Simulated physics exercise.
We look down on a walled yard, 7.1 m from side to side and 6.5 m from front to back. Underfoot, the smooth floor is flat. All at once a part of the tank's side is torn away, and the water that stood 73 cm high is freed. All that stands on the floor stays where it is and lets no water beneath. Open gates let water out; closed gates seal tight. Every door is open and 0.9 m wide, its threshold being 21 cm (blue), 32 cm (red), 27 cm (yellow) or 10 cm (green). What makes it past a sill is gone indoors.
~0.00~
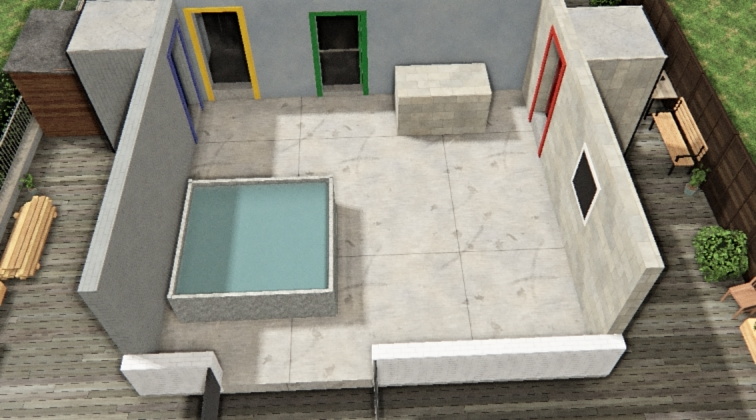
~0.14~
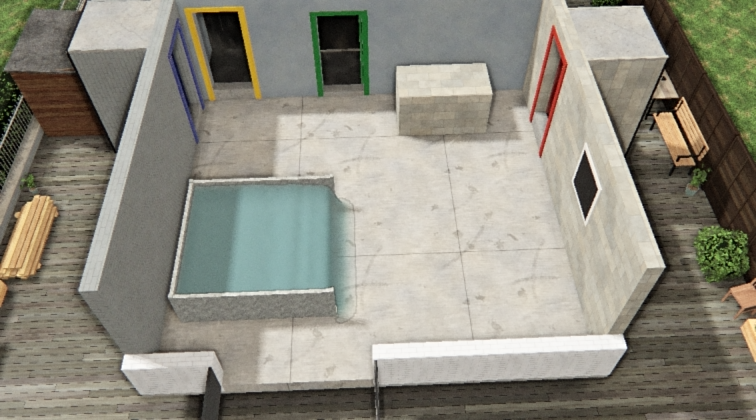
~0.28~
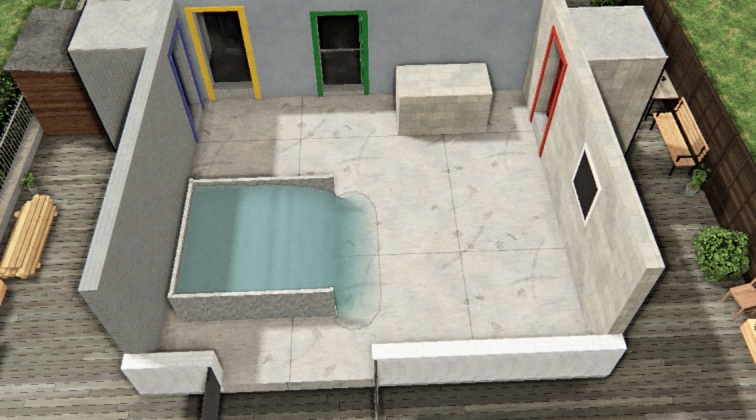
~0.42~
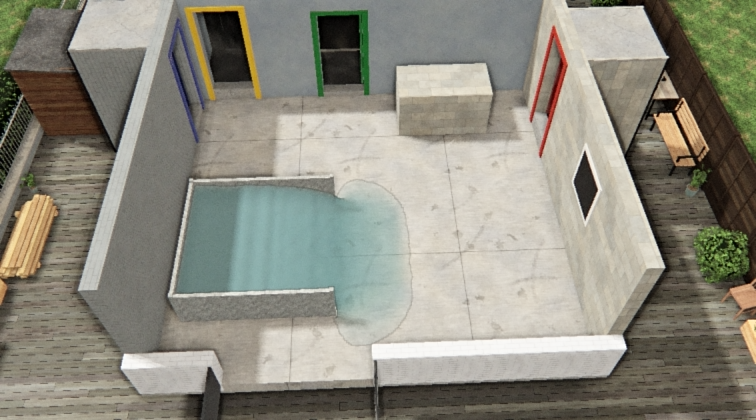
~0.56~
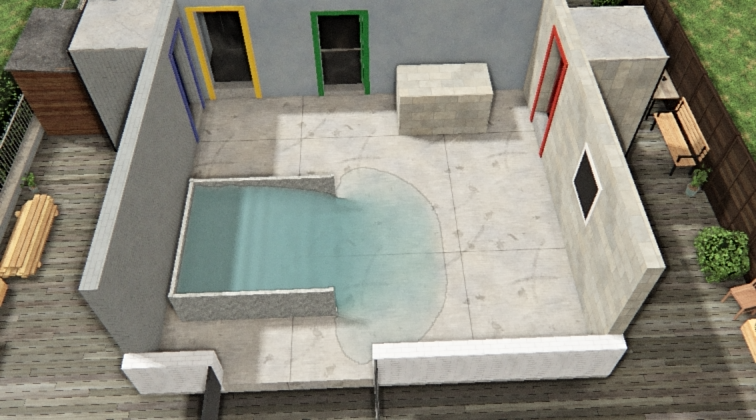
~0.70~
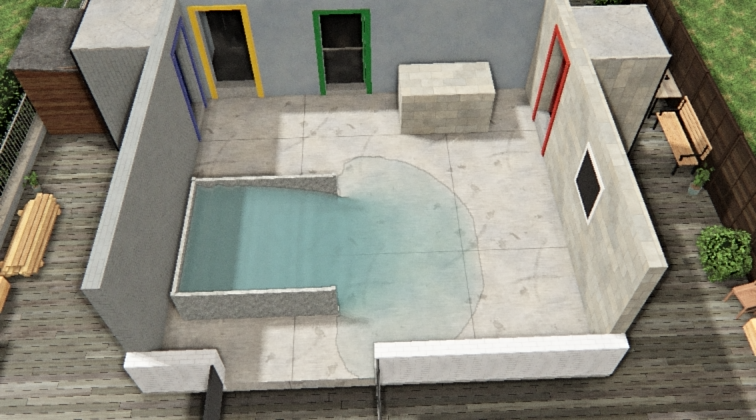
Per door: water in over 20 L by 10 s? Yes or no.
Blue door no, red door no, yellow door no, green door no.
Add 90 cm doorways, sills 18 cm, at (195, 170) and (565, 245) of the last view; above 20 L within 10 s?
Door 1: Limit not reached; door 2: Limit broken.
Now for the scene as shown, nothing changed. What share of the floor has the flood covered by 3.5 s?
About 55 per cent.
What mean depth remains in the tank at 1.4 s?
Mean depth: About 42 cm.
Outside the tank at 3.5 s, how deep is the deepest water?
It tops out at some 40 cm.
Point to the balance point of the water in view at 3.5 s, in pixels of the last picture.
Its balance point lies near (445, 237).
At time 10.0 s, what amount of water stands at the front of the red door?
It's some 9.0 centimetres deep.
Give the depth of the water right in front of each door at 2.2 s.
Depths in centimetres - blue: 0, red: 20, yellow: 0, green: 0.
After 1.4 s water covers 50 % of the floor and is deepest (34 cm) near (566, 253); blue door not reached, red door not reached, yellow door not reached, green door not reached.
After 2.2 s water covers 50 % of the floor and is deepest (50 cm) near (592, 355); blue door not reached, red door 20 cm at the sill, 0 L in, yellow door not reached, green door not reached.
After 3.5 s water covers 55 % of the floor and is deepest (40 cm) near (524, 92); blue door not reached, red door 26 cm at the sill, 0 L in, yellow door not reached, green door not reached.
After 6.0 s water covers 85 % of the floor and is deepest (28 cm) near (509, 98); blue door 14 cm at the sill, 0 L in, red door 25 cm at the sill, 0 L in, yellow door 3 cm at the sill, 0 L in, green door 7 cm at the sill, 0 L in.
After 10.0 s water covers 100 % of the floor and is deepest (20 cm) near (179, 259); blue door 18 cm at the sill, 1 L in, red door 9 cm at the sill, 0 L in, yellow door 18 cm at the sill, 0 L in, green door 6 cm at the sill, 0 L in.
